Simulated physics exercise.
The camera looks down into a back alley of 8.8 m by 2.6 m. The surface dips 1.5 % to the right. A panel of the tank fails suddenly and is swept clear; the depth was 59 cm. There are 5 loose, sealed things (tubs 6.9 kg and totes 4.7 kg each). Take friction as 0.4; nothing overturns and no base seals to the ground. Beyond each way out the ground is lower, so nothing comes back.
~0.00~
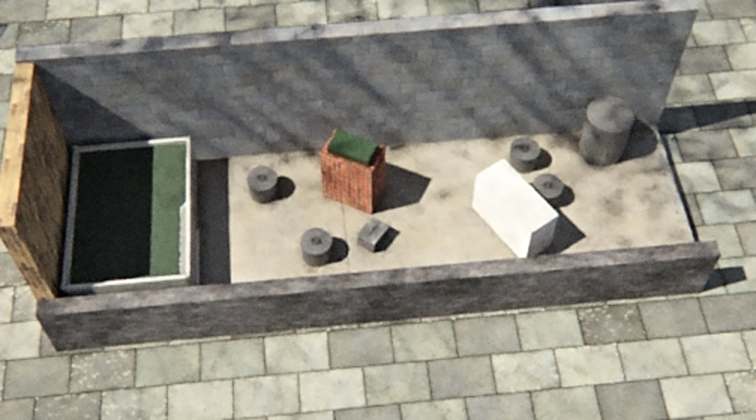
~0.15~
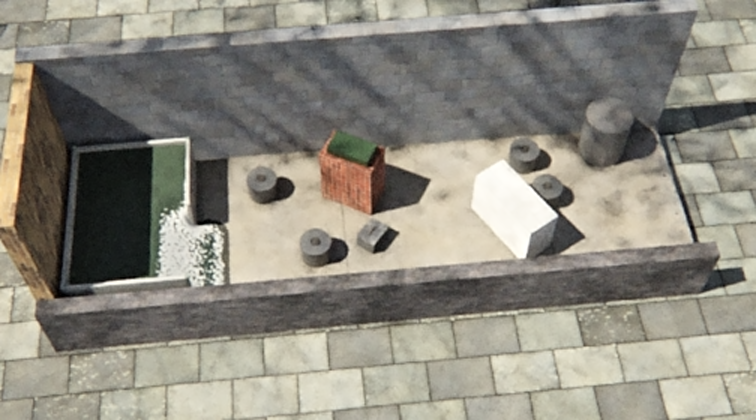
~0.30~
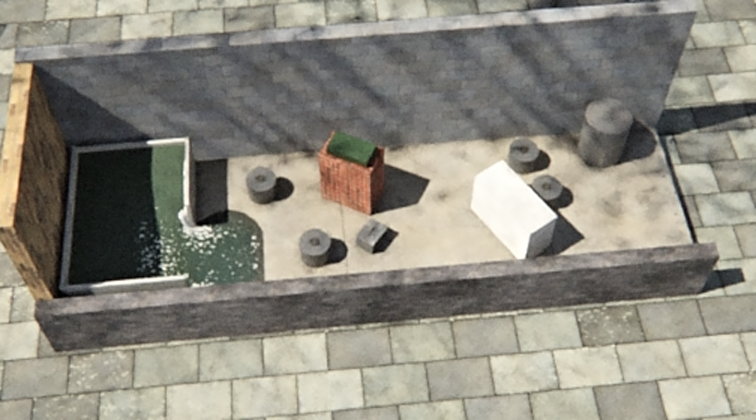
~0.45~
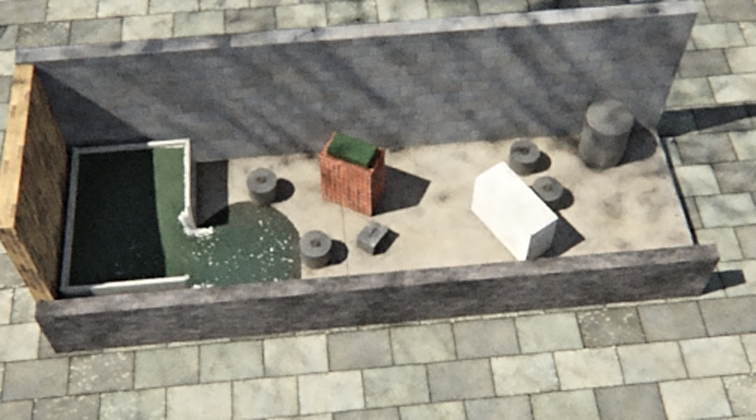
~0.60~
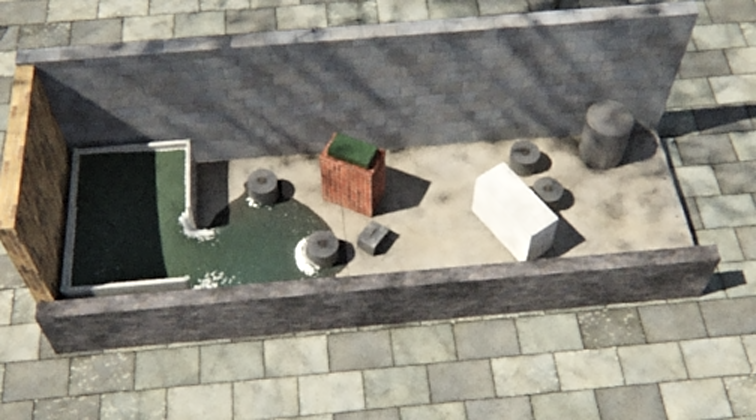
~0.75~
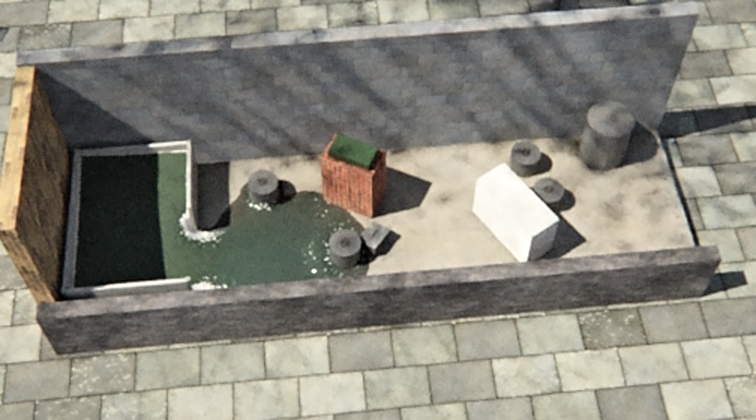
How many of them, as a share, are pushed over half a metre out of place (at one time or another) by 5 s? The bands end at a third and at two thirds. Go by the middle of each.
That comes to between one and two thirds.
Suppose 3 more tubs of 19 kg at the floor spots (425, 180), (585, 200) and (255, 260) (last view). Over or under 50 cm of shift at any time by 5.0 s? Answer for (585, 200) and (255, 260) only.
In turn: Under, over.
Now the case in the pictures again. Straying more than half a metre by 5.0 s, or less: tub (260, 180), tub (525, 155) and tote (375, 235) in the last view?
In turn: Less, more, over.
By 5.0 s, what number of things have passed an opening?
0 of them.
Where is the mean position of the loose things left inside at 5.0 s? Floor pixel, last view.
At about (489, 231).
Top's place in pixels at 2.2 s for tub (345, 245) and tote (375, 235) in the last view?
Near (515, 255) and (490, 235).
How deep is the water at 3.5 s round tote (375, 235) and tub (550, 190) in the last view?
About 30 and 1 cm.
After 1.1 s 1 of 5 are over 50 cm from their spots; 0 afloat.
After 2.2 s 2 of 5 are over 50 cm from their spots; 2 afloat.
After 3.5 s 3 of 5 are over 50 cm from their spots; 2 afloat.
After 5.0 s 3 of 5 are over 50 cm from their spots, and 3 have been at some point; 3 afloat.
